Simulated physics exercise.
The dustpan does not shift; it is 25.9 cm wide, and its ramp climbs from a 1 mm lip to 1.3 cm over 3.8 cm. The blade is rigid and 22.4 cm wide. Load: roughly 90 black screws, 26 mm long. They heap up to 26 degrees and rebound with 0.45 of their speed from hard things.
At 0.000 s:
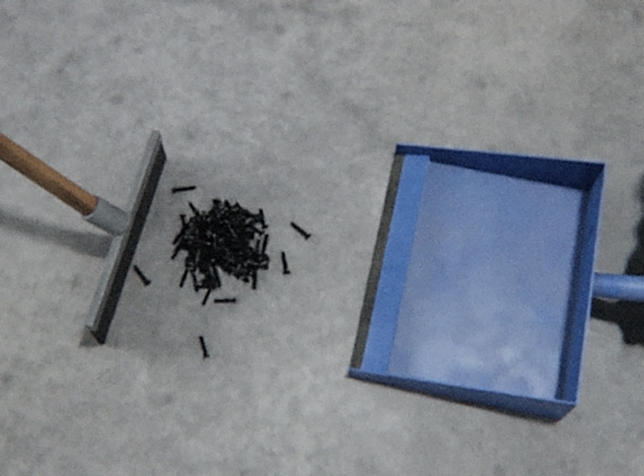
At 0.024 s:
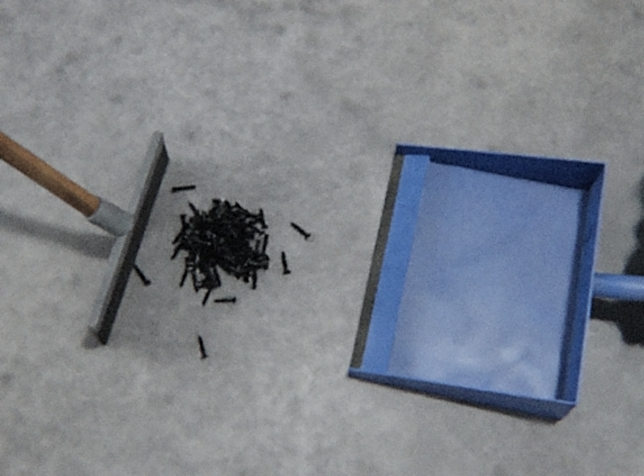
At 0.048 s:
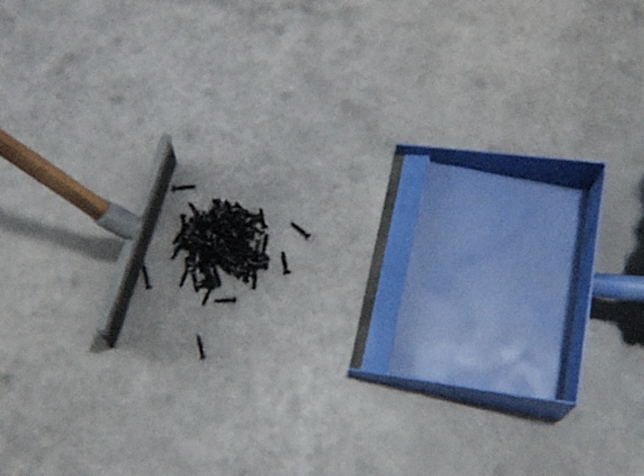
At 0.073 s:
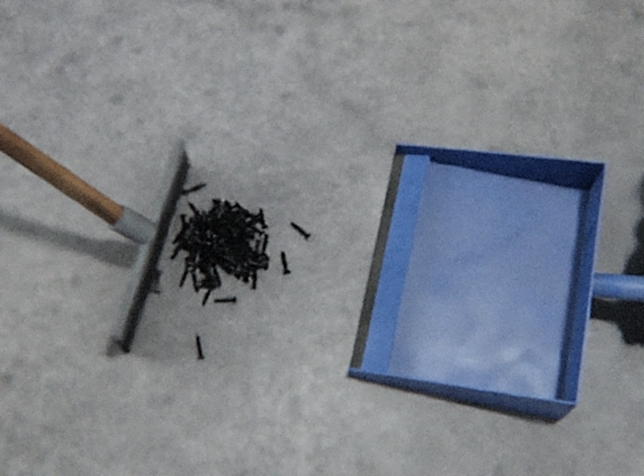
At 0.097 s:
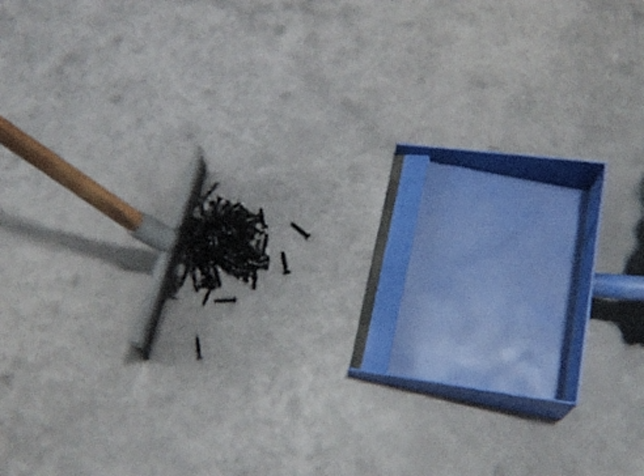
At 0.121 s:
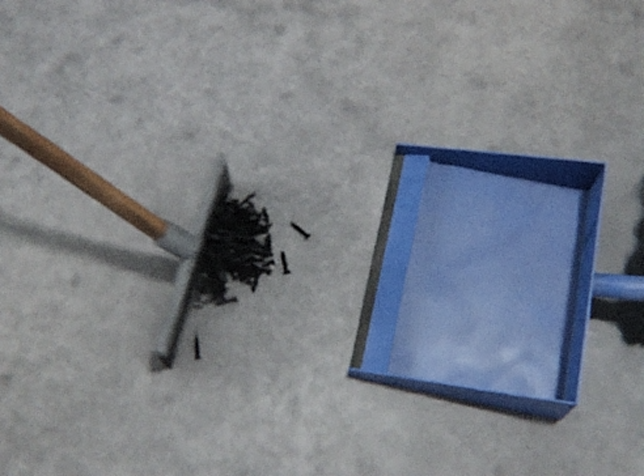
A wooden-handled blade sliding rightward across grey concrete, meeting a pile of black screws and pushing it, beside a still blue dustpan.
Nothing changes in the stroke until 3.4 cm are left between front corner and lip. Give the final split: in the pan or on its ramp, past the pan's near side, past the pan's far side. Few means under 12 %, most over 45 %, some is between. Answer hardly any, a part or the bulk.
In the pan or on its ramp: The bulk; past the pan's near side: Hardly any; past the pan's far side: Hardly any.
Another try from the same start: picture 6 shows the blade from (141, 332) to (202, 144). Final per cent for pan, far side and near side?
Pan 40, far 0, near 0.
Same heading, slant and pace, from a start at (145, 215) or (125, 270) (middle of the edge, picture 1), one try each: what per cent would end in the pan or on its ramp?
About 60 and 60 per cent.
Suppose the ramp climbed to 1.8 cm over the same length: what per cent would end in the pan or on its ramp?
Then about 50 per cent.
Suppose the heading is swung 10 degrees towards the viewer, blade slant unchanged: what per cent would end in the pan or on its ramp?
In that case some 65 per cent.
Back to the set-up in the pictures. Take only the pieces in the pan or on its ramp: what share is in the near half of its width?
About 80 per cent.
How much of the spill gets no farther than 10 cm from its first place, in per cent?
Some 0 per cent.
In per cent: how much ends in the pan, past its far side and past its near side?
Pan 60; near side 0; far side 0.
After 0.20 s, middle of the blade 10 cm from the lip; 0 % over the lip, far side 0 %, near side 0 %.
After 0.26 s, middle of the blade 5 cm from the lip; 10 % over the lip, far side 0 %, near side 0 %.
After 0.45 s, middle of the blade 4 cm from the lip; 70 % over the lip, far side 0 %, near side 0 %.
In the end, at 1.6 s, pan 60 %, near side 0 %, far side 0 %, in front of the lip or behind the blade 35 %.
